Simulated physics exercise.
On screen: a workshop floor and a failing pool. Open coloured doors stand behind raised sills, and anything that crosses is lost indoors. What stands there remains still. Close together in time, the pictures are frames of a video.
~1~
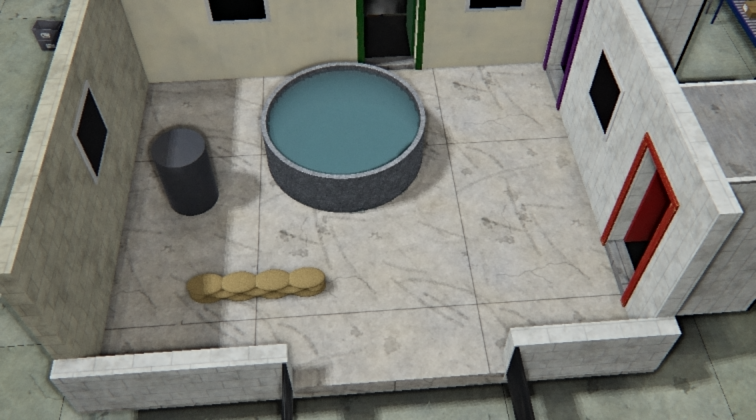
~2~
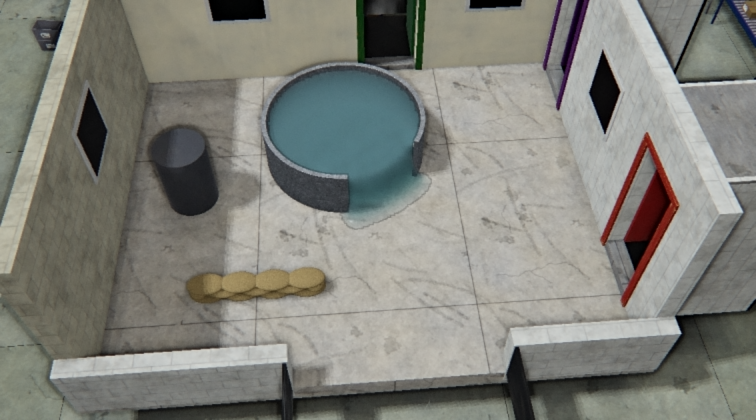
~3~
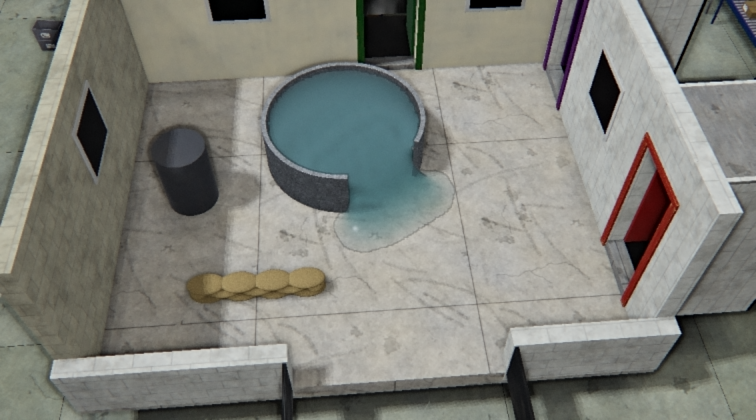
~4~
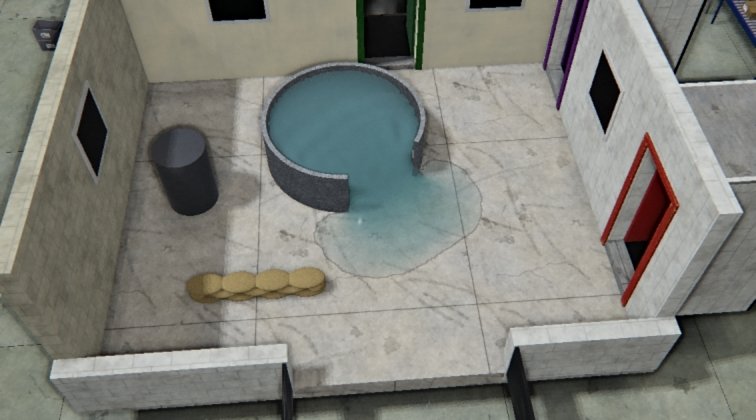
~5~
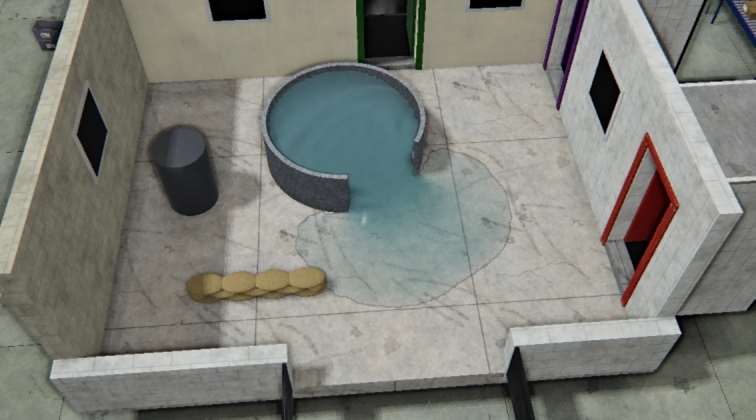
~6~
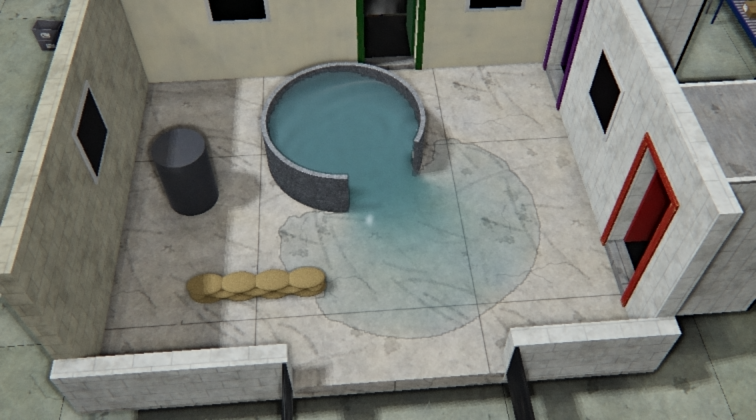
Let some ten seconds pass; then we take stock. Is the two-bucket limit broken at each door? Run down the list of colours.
One by one: The green door gets two buckets or fewer; the purple door gets two buckets or fewer; the red door gets over two buckets.
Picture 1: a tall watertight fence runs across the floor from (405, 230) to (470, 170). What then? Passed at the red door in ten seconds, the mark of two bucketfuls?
Note: Red door sub-threshold.
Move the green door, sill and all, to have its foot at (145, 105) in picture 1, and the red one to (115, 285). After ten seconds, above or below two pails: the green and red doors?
Outcome - green: Comes in under it, red: Comes in under it.
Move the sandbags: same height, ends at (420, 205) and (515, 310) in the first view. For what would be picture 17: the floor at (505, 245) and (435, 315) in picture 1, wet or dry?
In order: Submerged and submerged.
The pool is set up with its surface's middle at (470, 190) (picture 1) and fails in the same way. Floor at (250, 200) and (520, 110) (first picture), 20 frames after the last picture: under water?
The first spot is untouched and the second is swamped.
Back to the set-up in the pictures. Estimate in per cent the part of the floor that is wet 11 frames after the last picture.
Some 35 in a hundred.
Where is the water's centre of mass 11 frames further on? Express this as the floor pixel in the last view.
I'd put it at around (401, 197).
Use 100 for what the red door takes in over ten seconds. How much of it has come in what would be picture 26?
It works out at roughly 90 percent of the ten-second total.
A moment on, water covers 35 % of the floor; the green door not reached, the purple door not reached, the red door wet at the sill, nothing in.
Next, water covers 35 % of the floor; the green door not reached, the purple door not reached, the red door under two buckets in.
Then, water covers 40 % of the floor; the green door not reached, the purple door wet at the sill, nothing in, the red door over two buckets in.
Later, water covers 50 % of the floor; the green door wet at the sill, nothing in, the purple door wet at the sill, nothing in, the red door far over two buckets in.
In the end, water covers 65 % of the floor; the green door wet at the sill, nothing in, the purple door wet at the sill, nothing in, the red door far over two buckets in.
